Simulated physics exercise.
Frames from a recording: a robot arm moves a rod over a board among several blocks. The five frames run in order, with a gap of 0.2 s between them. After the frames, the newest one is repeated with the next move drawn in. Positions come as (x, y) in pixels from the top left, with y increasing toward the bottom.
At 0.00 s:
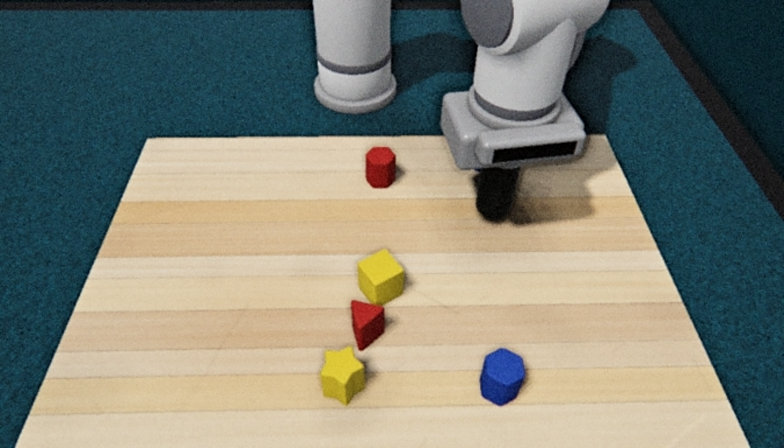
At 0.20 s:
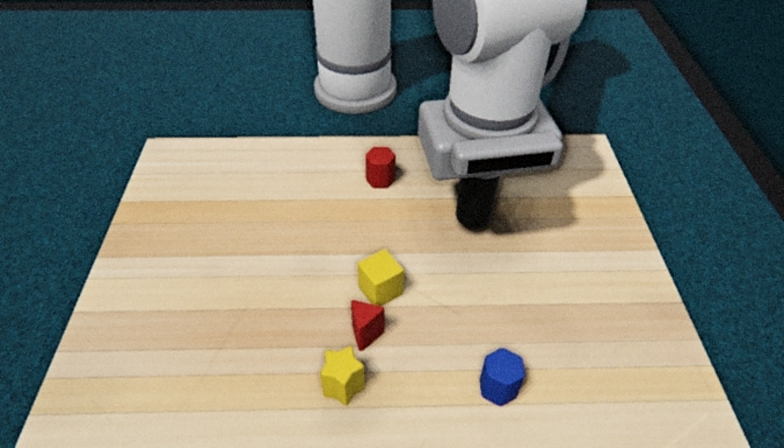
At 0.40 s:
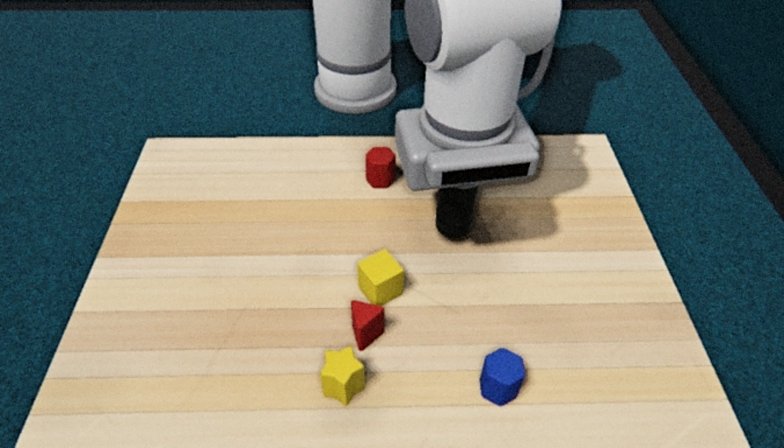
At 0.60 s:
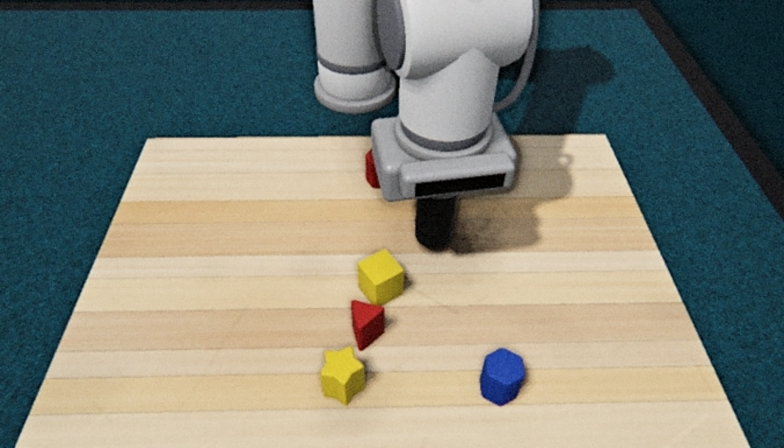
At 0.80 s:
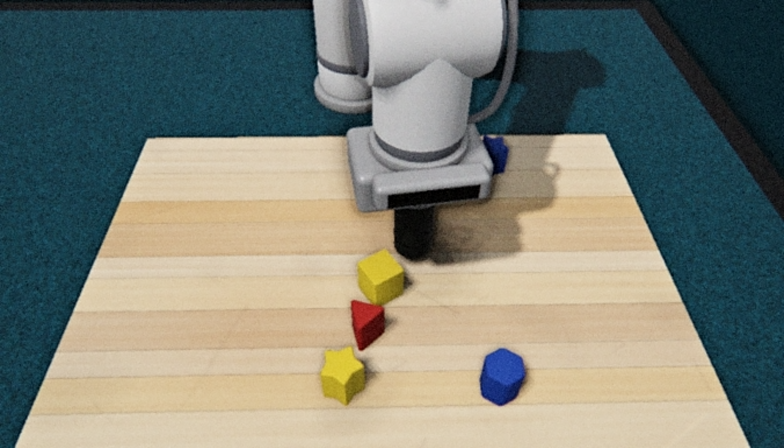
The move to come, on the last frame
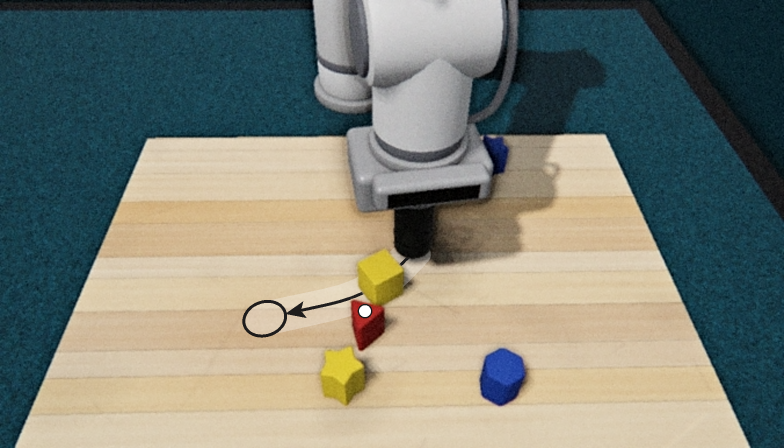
On a wooden board, a robot arm moves a black rod left toward the yellow cube.
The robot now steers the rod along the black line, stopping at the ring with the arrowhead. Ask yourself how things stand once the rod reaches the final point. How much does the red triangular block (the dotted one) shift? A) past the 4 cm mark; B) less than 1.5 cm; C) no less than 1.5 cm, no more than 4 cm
The answer is C.
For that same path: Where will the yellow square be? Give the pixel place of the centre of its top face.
In the picture, it is at (343, 309).
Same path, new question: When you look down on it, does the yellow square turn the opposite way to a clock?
Yes
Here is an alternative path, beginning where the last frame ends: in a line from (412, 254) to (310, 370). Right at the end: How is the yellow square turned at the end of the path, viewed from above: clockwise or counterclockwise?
Against the clock.
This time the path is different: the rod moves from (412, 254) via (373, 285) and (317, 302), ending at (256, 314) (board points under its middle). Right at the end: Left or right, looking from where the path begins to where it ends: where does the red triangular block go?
It is pushed towards the left-hand side.
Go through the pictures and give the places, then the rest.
The first frame shows tip of the rod (493, 207), middles of tops, yellow star (341, 363), red triangular block (365, 311), yellow square (381, 266).
The second frame shows rod (473, 217), nothing pushed.
The third frame shows rod (453, 226), nothing pushed.
The fourth frame shows rod (433, 236), nothing pushed.
The fifth frame shows rod (413, 245), yellow star (341, 363), red triangular block (365, 311), yellow square (381, 266).
The line goes from (412, 254) via (376, 286) and (323, 306), ending at (265, 318); the dot is on the red triangular block.
What follows on the original path. One third of the way, rod (375, 278); red triangular block (364, 317); yellow square (363, 290), turned 40° anticlockwise.
Two thirds of the way, rod (322, 298); red triangular block (362, 331), turned 35° anticlockwise; yellow square (343, 309), turned 75° anticlockwise.
At the end, rod (263, 310); yellow star unmoved; red triangular block (362, 331), turned 35° anticlockwise; yellow square (343, 309), turned 75° anticlockwise.
